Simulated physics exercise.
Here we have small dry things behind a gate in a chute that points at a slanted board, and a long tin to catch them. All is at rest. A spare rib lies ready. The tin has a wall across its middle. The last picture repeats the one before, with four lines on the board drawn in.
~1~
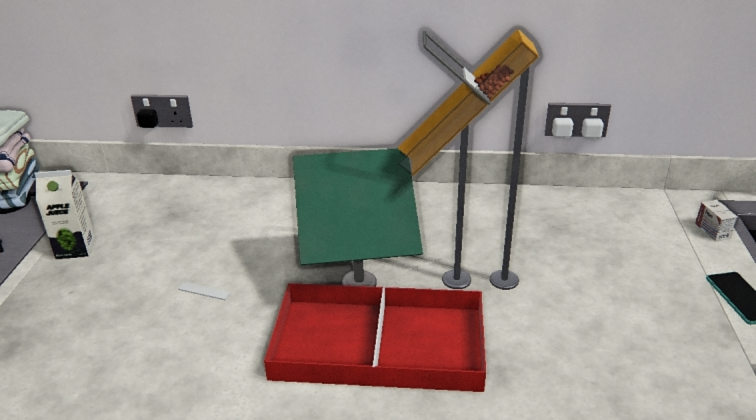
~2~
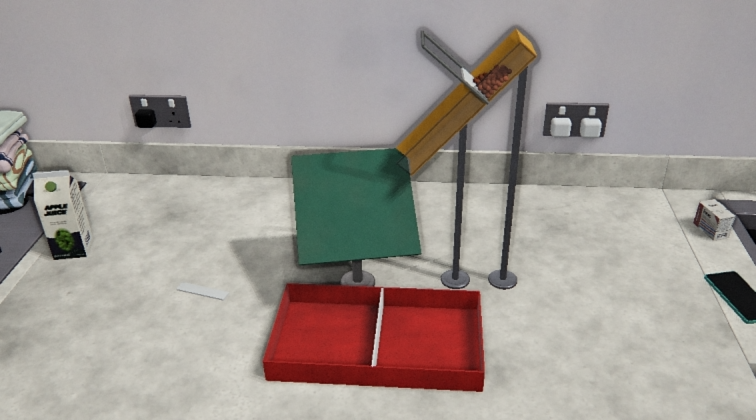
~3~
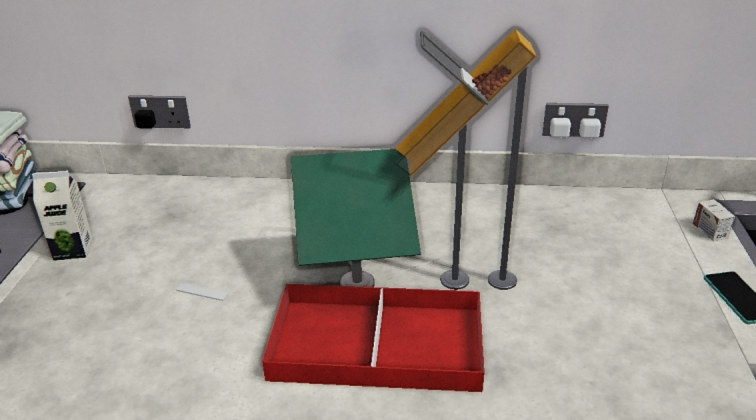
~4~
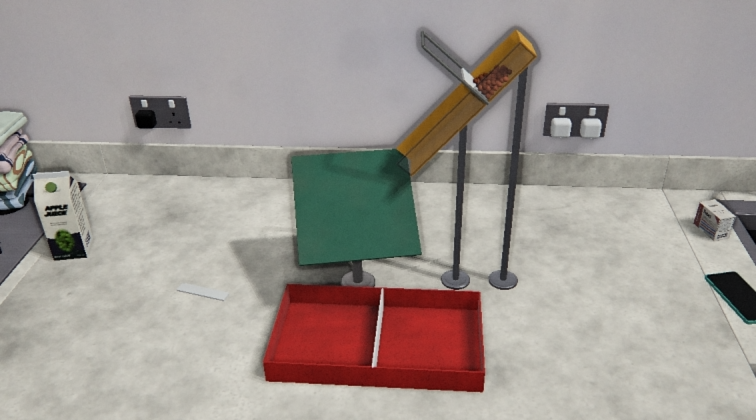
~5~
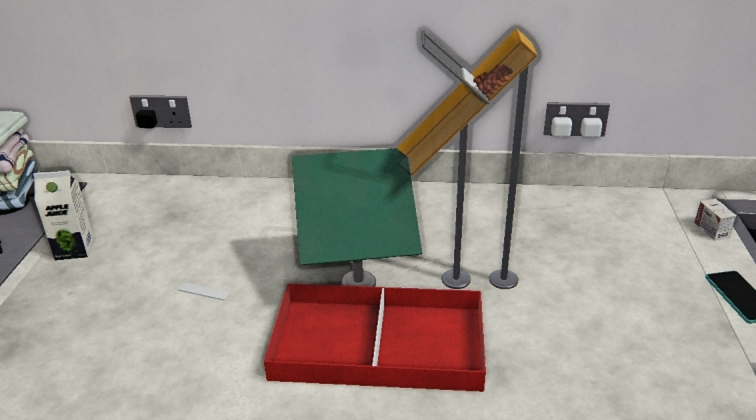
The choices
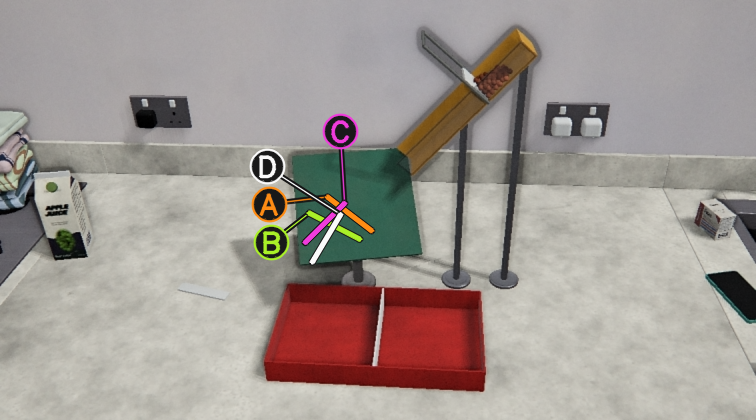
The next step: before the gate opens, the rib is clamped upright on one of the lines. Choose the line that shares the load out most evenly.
Line B.
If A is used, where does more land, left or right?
Right.
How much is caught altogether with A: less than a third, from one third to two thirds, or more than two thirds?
It is more than two thirds.
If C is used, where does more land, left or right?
The left half.
On the marked copy, line A from (327, 196) to (371, 230); line B from (309, 213) to (359, 239); line C from (344, 203) to (305, 242); line D from (340, 214) to (312, 261).
If A is chosen, of what is caught, a small part in the left half, nearly all in the right.
If B is chosen, of what is caught, about half in the left half, about half in the right.
If C is chosen, of what is caught, most in the left half, about a quarter in the right.
If D is chosen, of what is caught, most in the left half, about a quarter in the right.
